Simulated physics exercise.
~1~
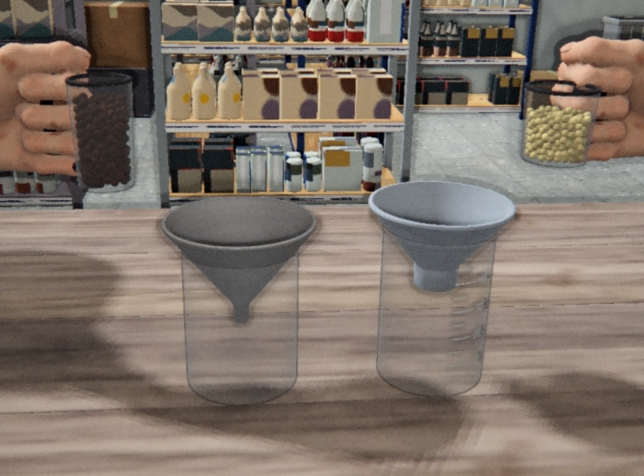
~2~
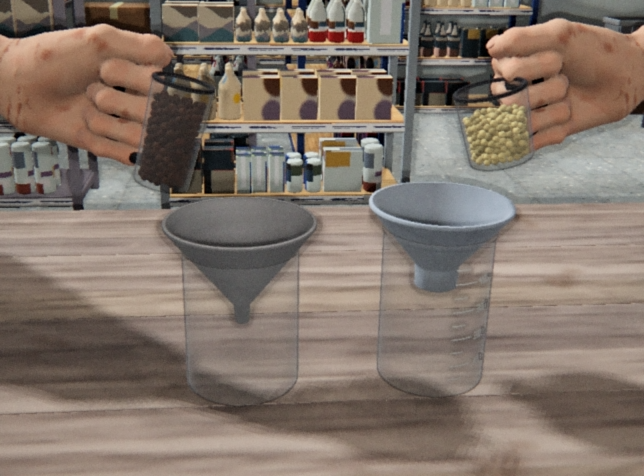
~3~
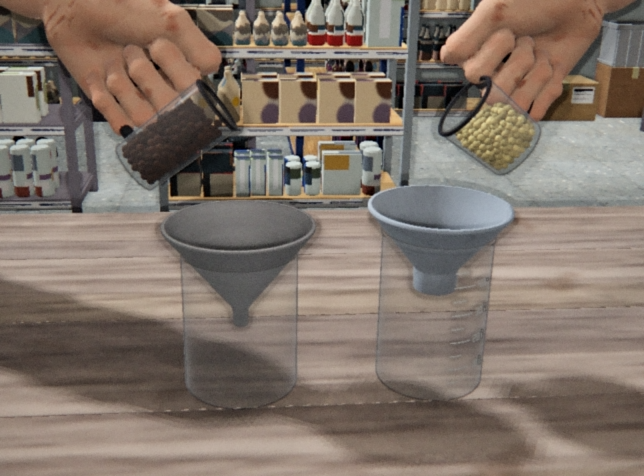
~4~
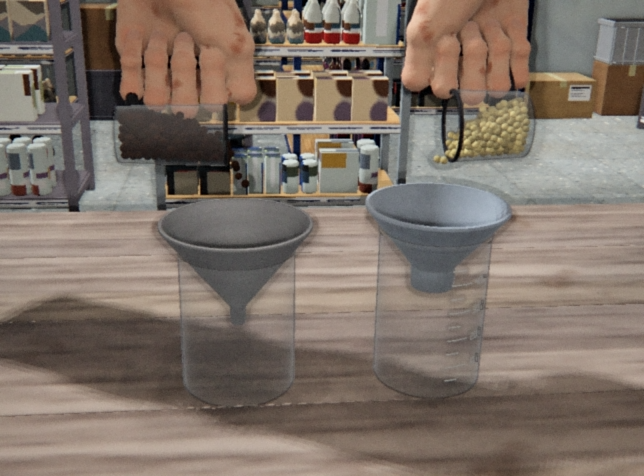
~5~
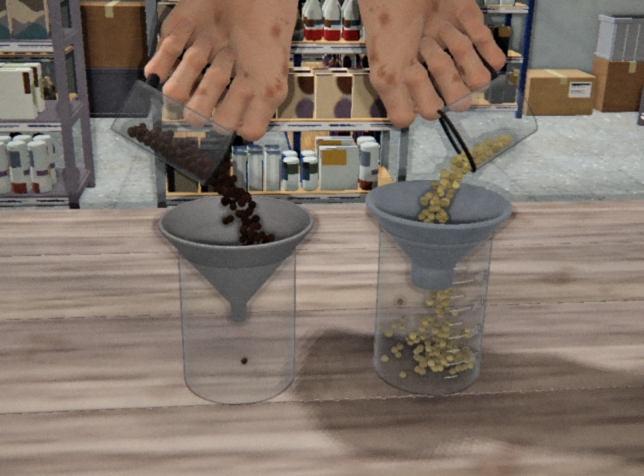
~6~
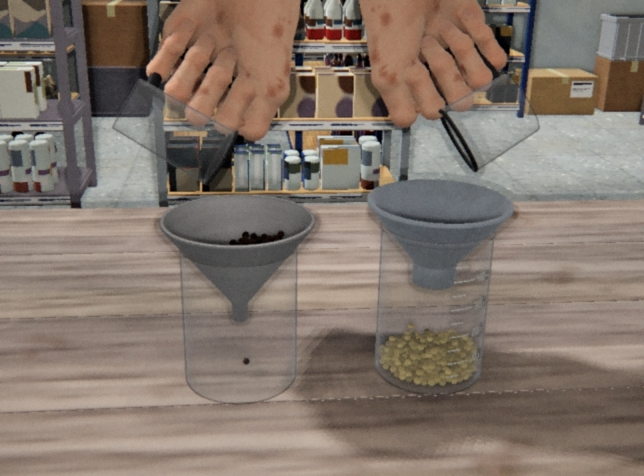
Hands tipping dark beads and pale yellow beads into two funnels, the dark ones jamming while the yellow ones reach their jar.
